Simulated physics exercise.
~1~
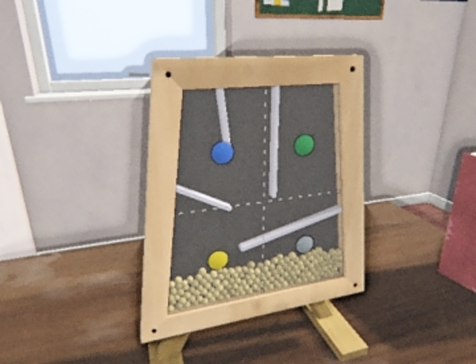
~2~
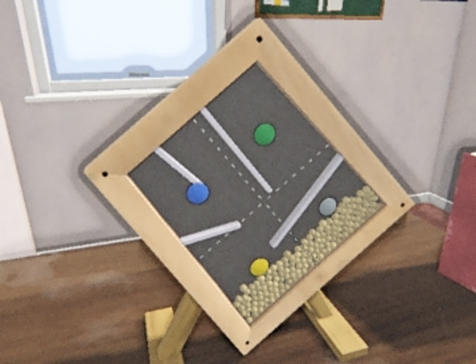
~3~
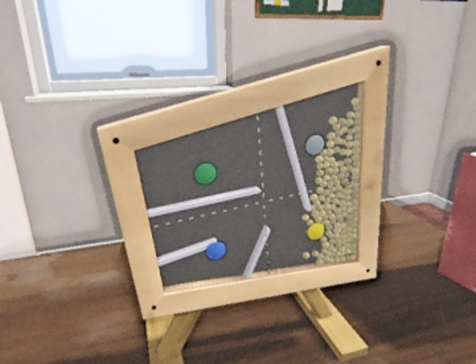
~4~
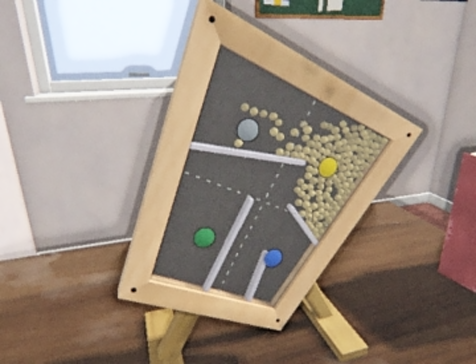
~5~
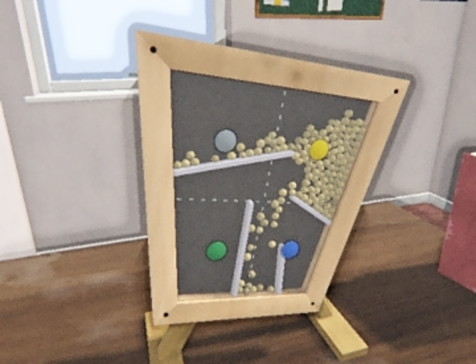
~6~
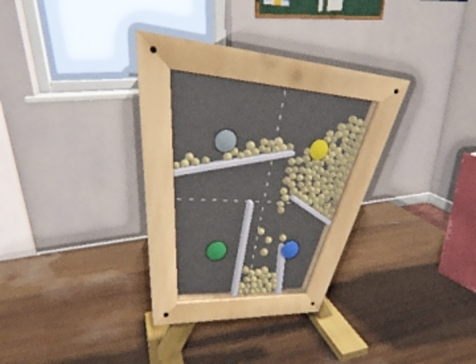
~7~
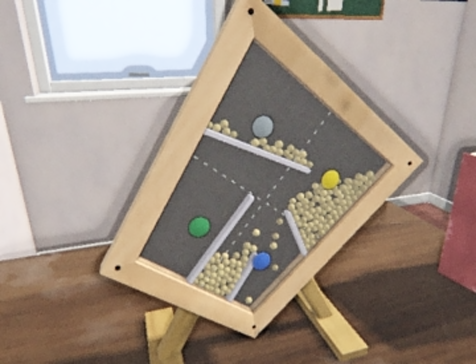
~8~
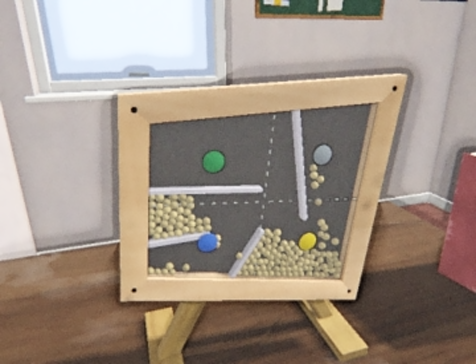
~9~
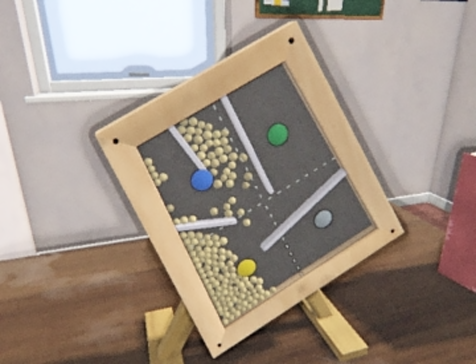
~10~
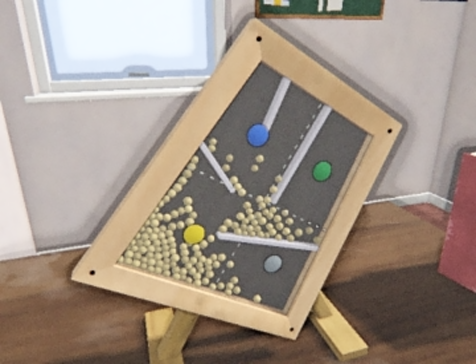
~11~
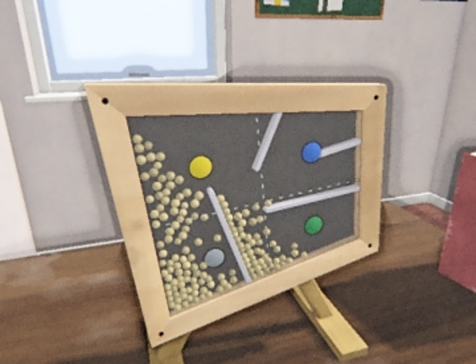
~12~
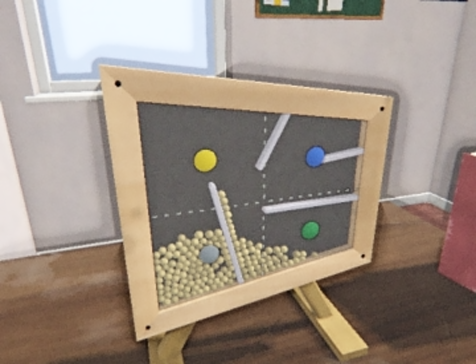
In a room with a window, a framed case of small pale beads turned anticlockwise until nearly upside down, paused as beads trickled between the bars, then swung back clockwise past its starting position and stopped on its side, most beads around the grey dot.
